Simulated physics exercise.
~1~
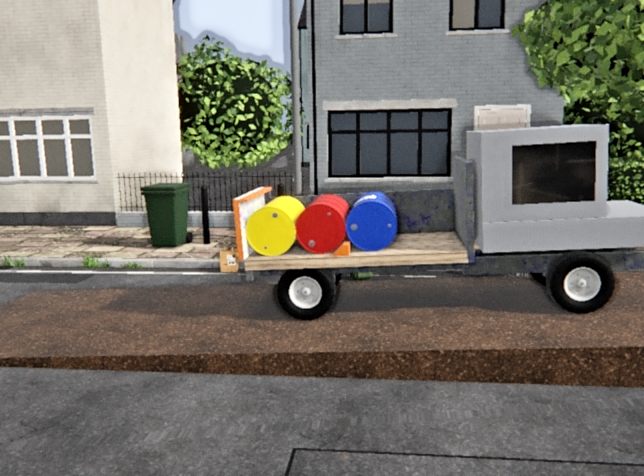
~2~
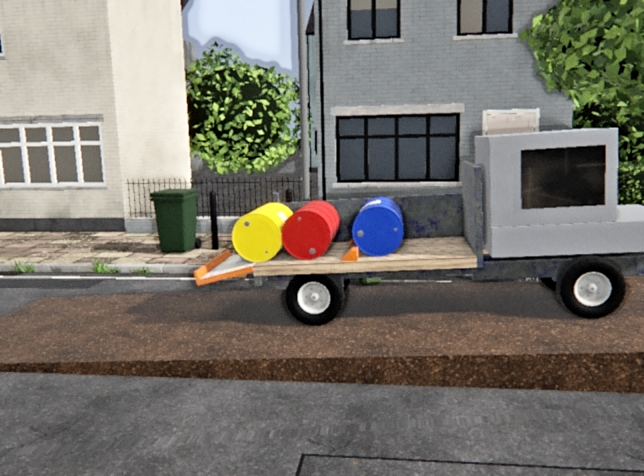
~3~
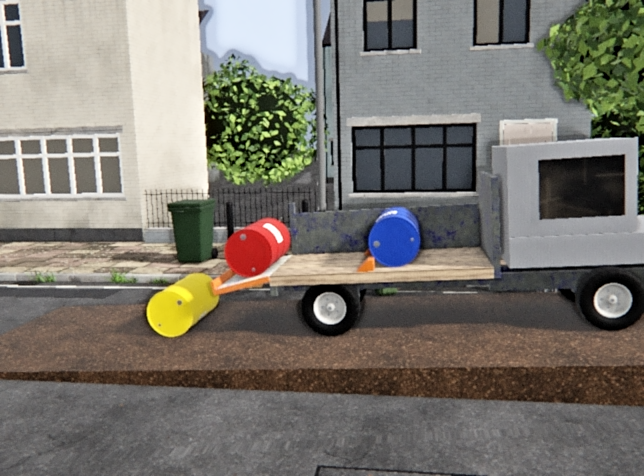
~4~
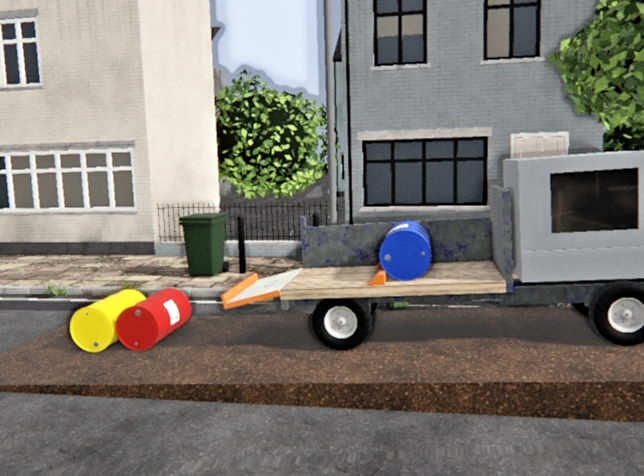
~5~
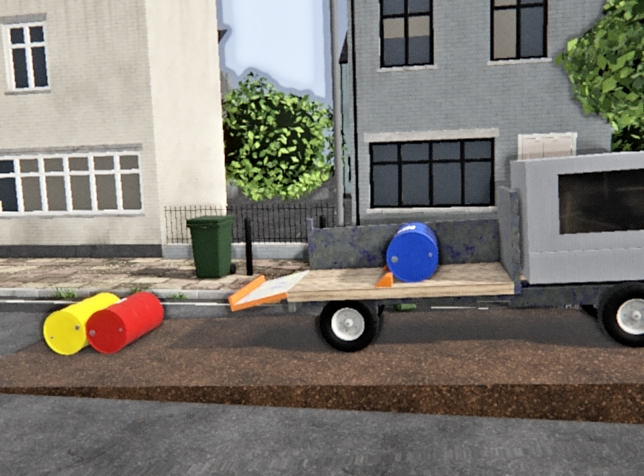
On a sloping street in front of a pale house and a grey brick building, a flatbed pick-up is seen side-on, its grey cab at the right. Yellow, red and blue drums lie in a row on its wooden bed, between an orange-edged gate at the left and the cab. The gate swings down, and the yellow and red drums roll left towards it. The yellow drum drops off the gate, and the red one follows it to the ground. Both roll further left and end side by side, while the blue drum remains on the bed behind an orange chock.
